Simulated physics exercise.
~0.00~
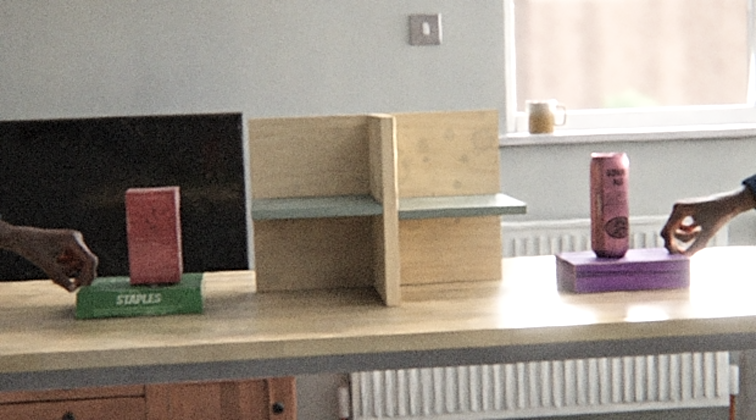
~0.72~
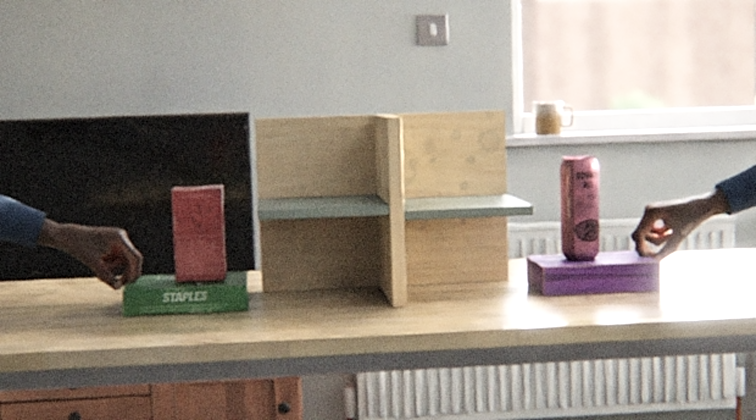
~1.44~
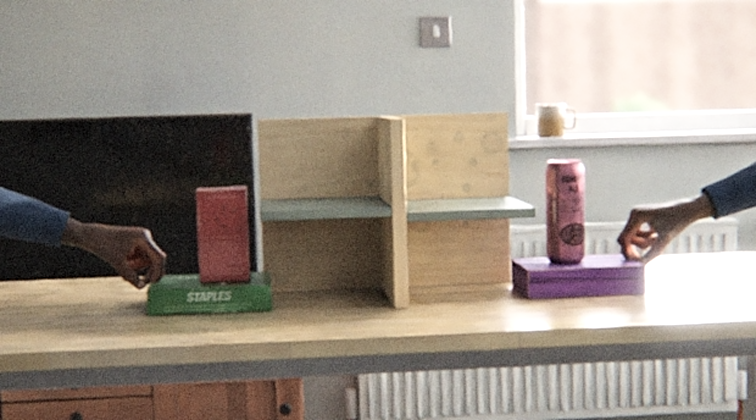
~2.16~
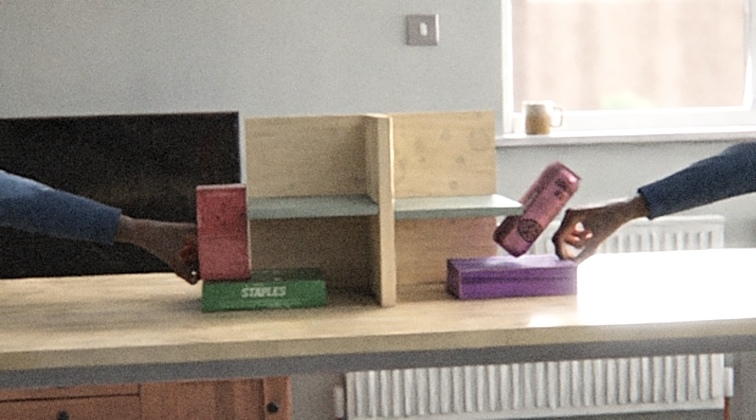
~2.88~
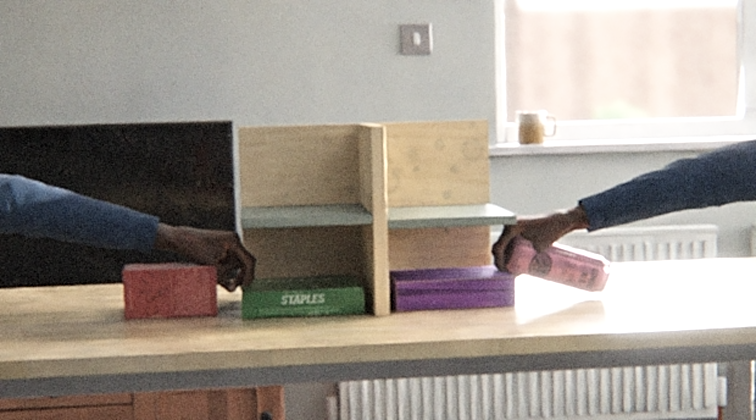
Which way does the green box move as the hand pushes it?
The green box moves to the right, sliding along the table and in under the low shelf.
A green box carrying an upright red carton and a purple box carrying an upright pink can slide along a wooden table, each pushed by a hand from its outer side. They move towards each other, heading for the low shelves of a wooden unit in the middle. The carton and the can strike the shelf while the boxes keep going underneath. The carton is pushed back on the green box, and the can leans over to the right. At the end both boxes are under the shelves, with the carton on its side at the left and the can on its side at the right.
